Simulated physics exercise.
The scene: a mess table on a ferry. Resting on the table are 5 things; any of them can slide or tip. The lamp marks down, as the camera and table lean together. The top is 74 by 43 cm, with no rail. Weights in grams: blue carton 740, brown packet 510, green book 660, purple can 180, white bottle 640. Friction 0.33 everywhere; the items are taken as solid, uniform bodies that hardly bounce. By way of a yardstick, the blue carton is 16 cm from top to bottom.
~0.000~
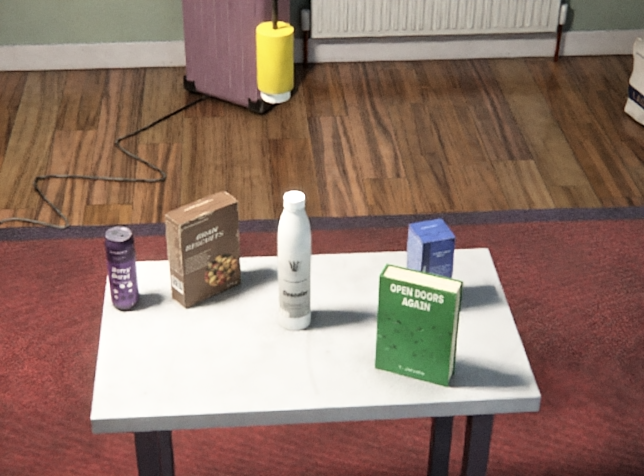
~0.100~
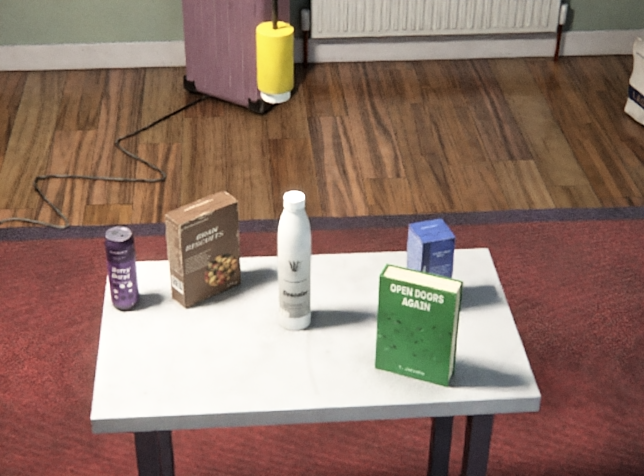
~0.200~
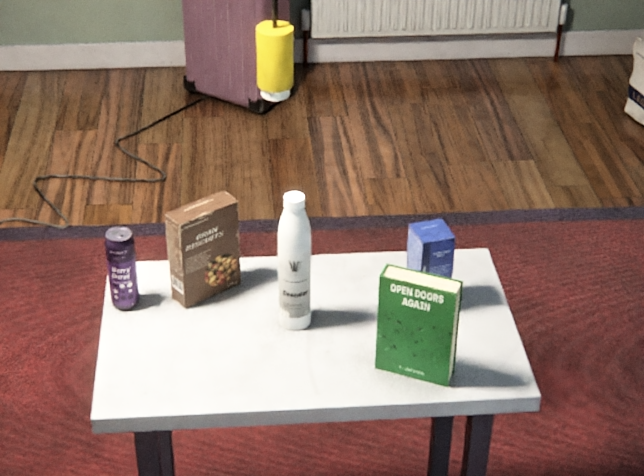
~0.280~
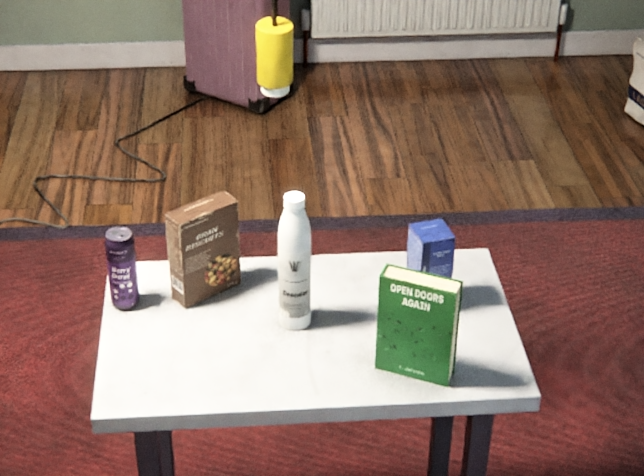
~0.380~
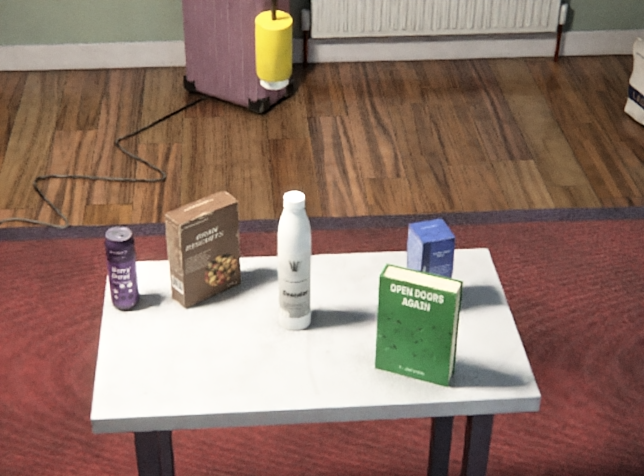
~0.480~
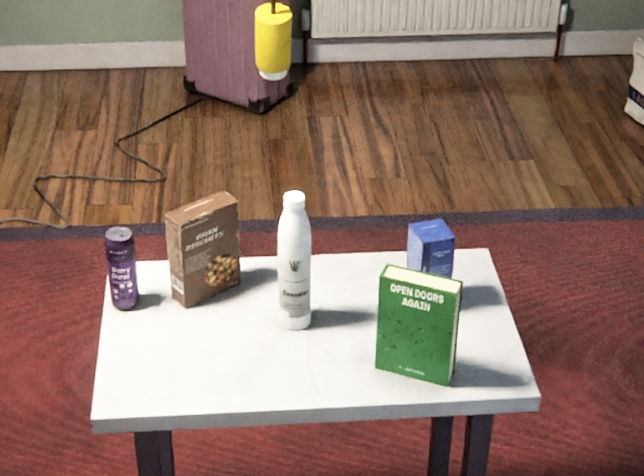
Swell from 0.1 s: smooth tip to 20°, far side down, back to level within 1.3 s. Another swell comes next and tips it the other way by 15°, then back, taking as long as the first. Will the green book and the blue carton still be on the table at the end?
Result: Green book: On, blue carton: Off.
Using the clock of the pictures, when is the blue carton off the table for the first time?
Around 1.2 seconds.
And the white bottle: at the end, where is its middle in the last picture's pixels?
Its middle comes to rest around (285, 446).
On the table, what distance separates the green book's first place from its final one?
Displacement: Approx. 15 cm.
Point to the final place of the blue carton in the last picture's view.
At roughly (397, 428).
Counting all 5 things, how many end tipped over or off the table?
I count 5.
Around 1.08 s, floor tilted 10°, far side down; green book on its side near (422, 320); blue carton tipped 22° against what carries it near (422, 232); white bottle on its side.
Around 1.48 s, boat level; blue carton, brown packet and white bottle now off the table; green book on its side near (422, 319); purple can on its side.
Around 2.08 s, floor tilted 15°, near side down; green book on its side near (422, 319); purple can on its side.
Finally (3.2 s), off the table, blue carton, brown packet, purple can and white bottle; on their side or leaning hard on the table, green book. In the last view, green book near (422, 319), blue carton near (397, 428).
